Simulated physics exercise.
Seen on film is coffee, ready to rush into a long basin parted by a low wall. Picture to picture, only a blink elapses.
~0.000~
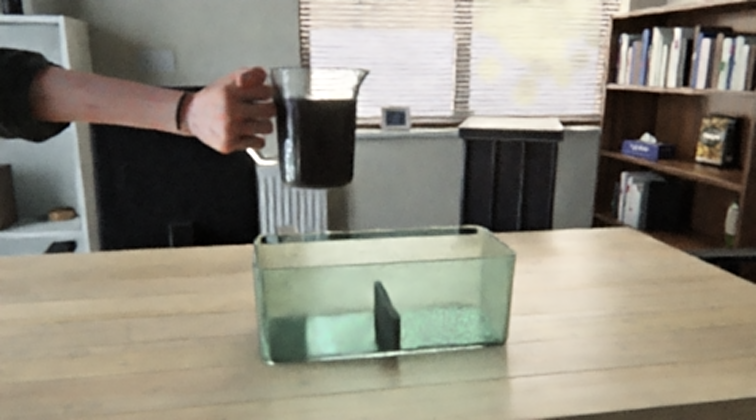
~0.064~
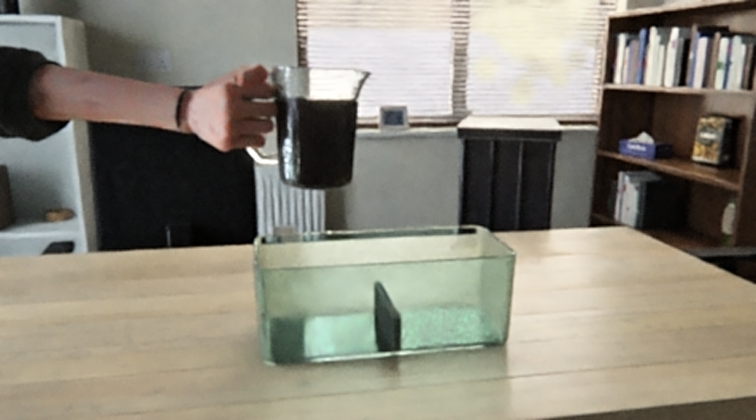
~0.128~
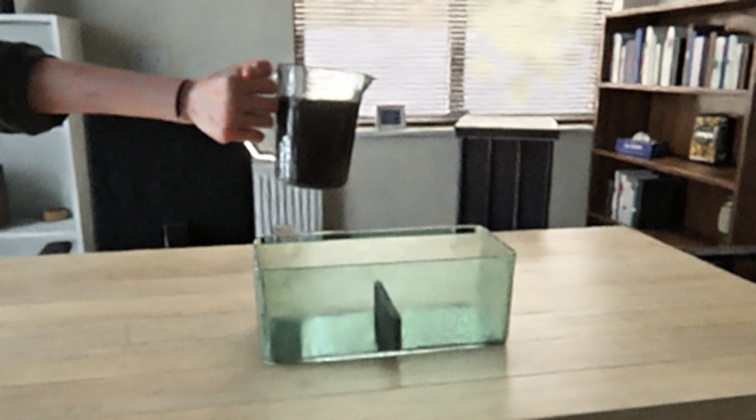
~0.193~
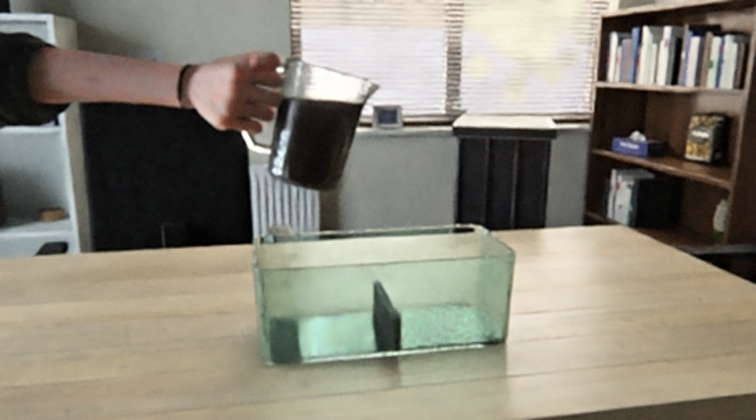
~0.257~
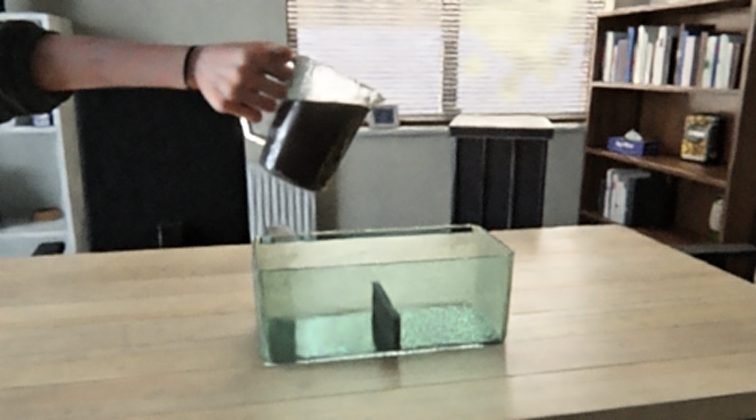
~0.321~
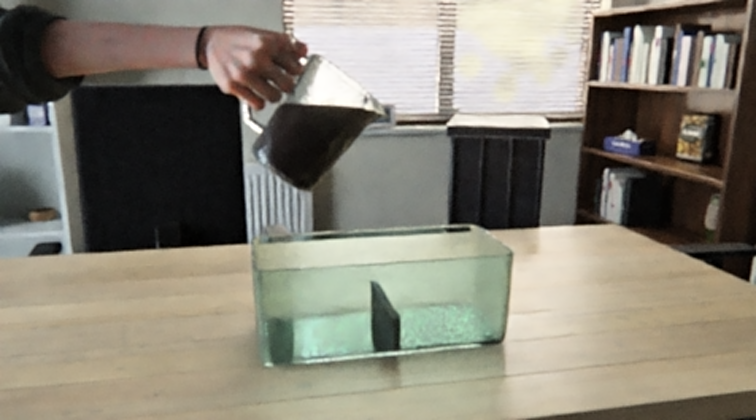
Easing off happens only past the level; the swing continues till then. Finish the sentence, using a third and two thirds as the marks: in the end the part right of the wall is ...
More than two thirds of the whole.
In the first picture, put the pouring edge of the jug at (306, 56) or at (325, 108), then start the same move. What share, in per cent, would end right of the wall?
First place gives some 10 %, second place some 15 %.
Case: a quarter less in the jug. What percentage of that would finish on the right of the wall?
Near 90 in a hundred.
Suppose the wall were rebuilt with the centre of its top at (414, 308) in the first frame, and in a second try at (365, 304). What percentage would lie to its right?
Case 1: 50 %; case 2: 85 %.
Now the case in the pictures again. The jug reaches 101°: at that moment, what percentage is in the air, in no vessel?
Estimate: Some 25 per cent.
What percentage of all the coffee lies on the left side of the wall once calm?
I'd put it near 5 per cent.
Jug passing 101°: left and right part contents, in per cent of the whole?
Left 0 per cent, right 15 per cent.
A moment on, the jug is tipped right over and 60 per cent is still to pour, 0 is left of the wall and 14 right of it.
Next, the jug is tipped right over and 8 per cent is still to pour, 3 is left of the wall and 74 right of it.
Then the jug is tipped right over and 0 per cent is still to pour, 6 is left of the wall and 90 right of it.
Later the jug is tipped right over and 0 per cent is still to pour, 7 is left of the wall and 90 right of it.
In the end 7 per cent lies left of the wall, 90 right of it and 2 outside.
